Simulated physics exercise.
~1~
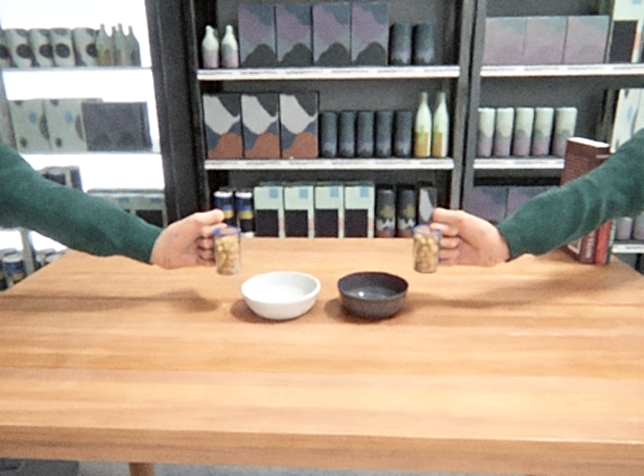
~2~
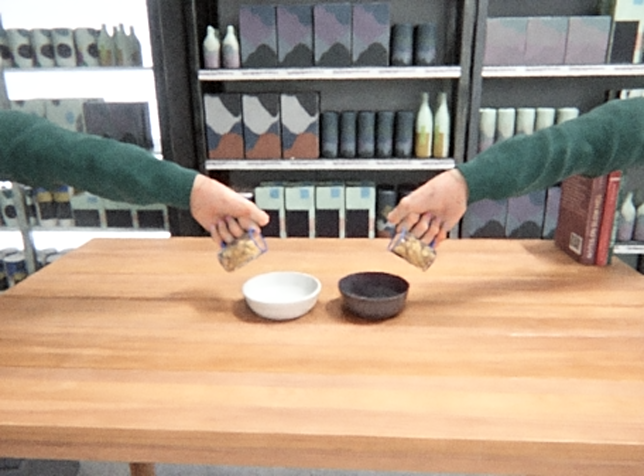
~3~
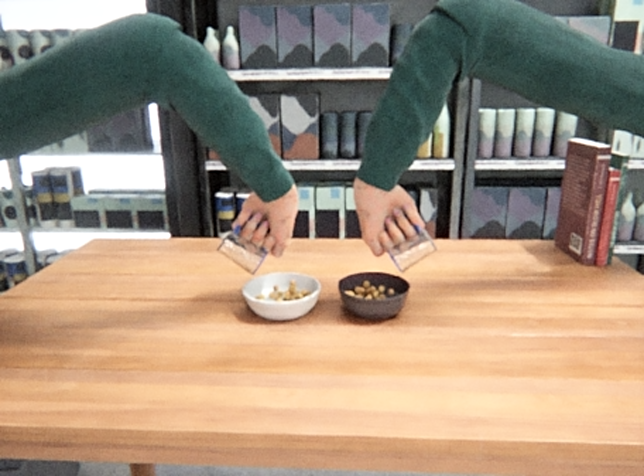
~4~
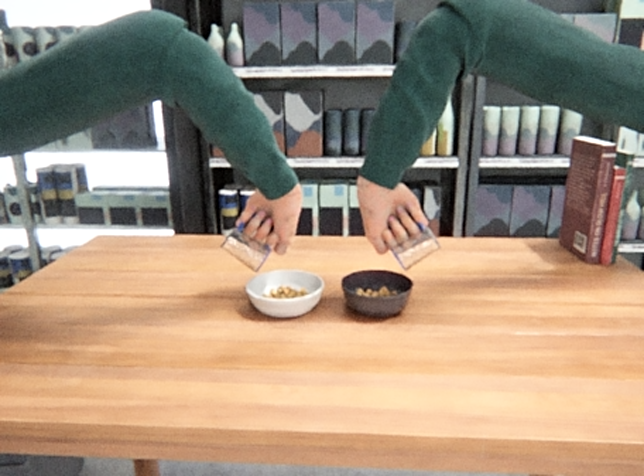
We see two green-sleeved arms holding small clear cups of nuts over a wooden table, then tipping them over a white bowl on the left and a dark bowl on the right, until the nuts rest in both bowls beneath the upturned cups.
